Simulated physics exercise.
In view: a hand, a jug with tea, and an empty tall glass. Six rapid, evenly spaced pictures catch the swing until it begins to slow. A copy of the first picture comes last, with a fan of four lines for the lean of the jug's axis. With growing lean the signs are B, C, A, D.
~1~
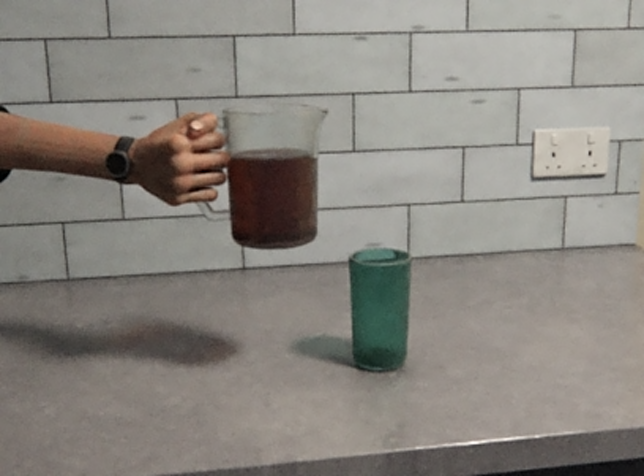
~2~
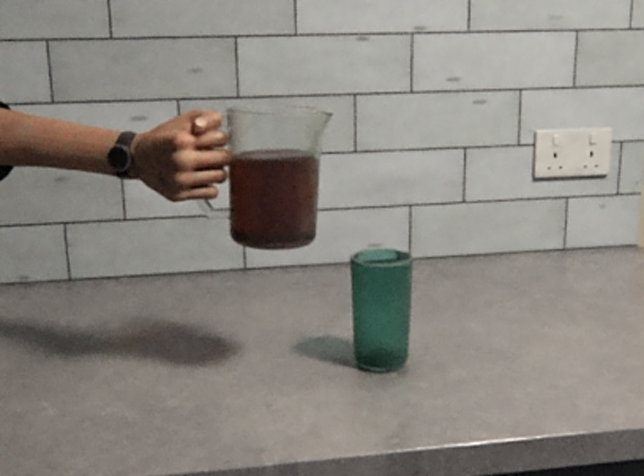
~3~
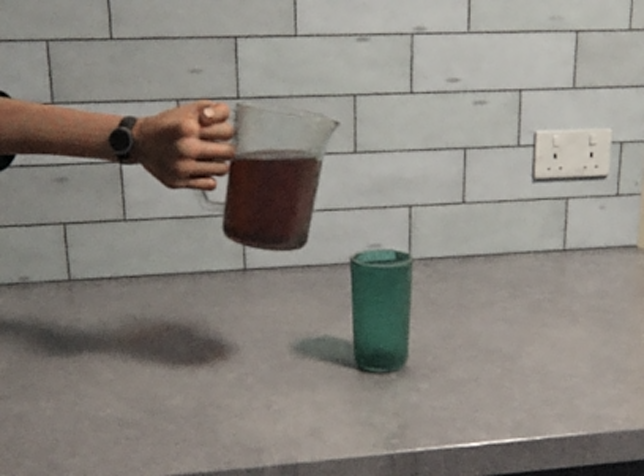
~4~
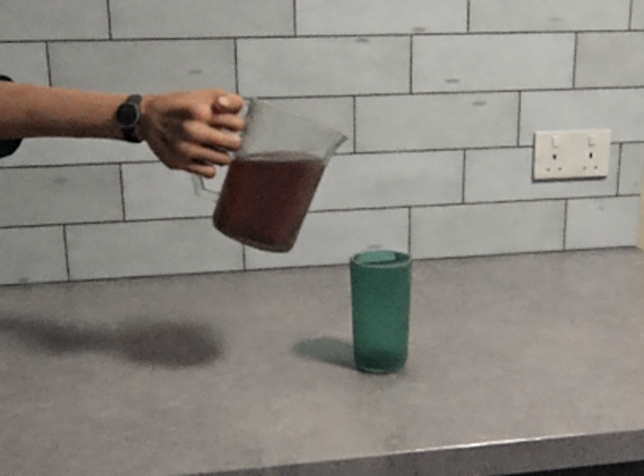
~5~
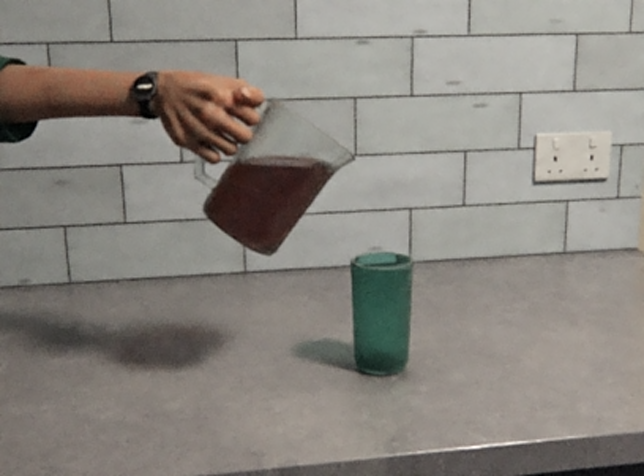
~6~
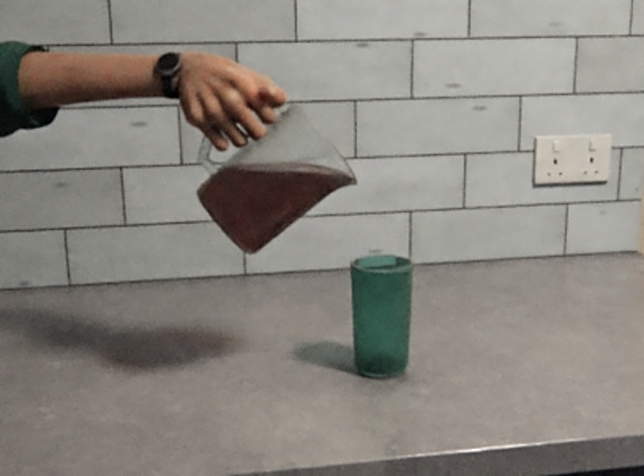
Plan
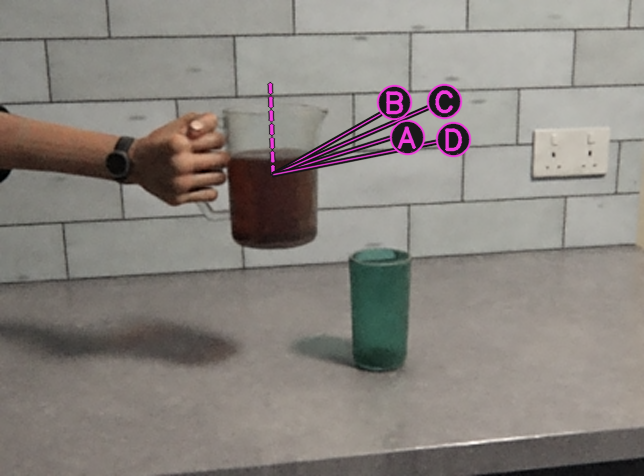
A clear jug of dark reddish-brown tea is held nearly upright by a hand wearing a black watch, up and to the left of a green tall glass on a grey counter. The hand tilts the jug rightward, gradually at first, then steeply, until the tea reaches the lip.
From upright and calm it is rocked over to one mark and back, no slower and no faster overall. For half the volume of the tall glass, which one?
The best line is C.
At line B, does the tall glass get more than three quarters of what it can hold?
No, it does not.
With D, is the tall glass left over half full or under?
Over.
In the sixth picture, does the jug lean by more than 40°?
Yes.
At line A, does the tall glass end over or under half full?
Over.
In magenta, A at (390, 138); B at (380, 113); C at (428, 107); D at (436, 142).
With A, the tall glass ends with about 68 % of what it can hold; 7 % of the tea is spilt.
With B, the tall glass ends with about 34 % of what it can hold.
With C, the tall glass ends with about 50 % of what it can hold; 4 % of the tea is spilt.
With D, the tall glass ends with about 89 % of what it can hold; 7 % of the tea is spilt.
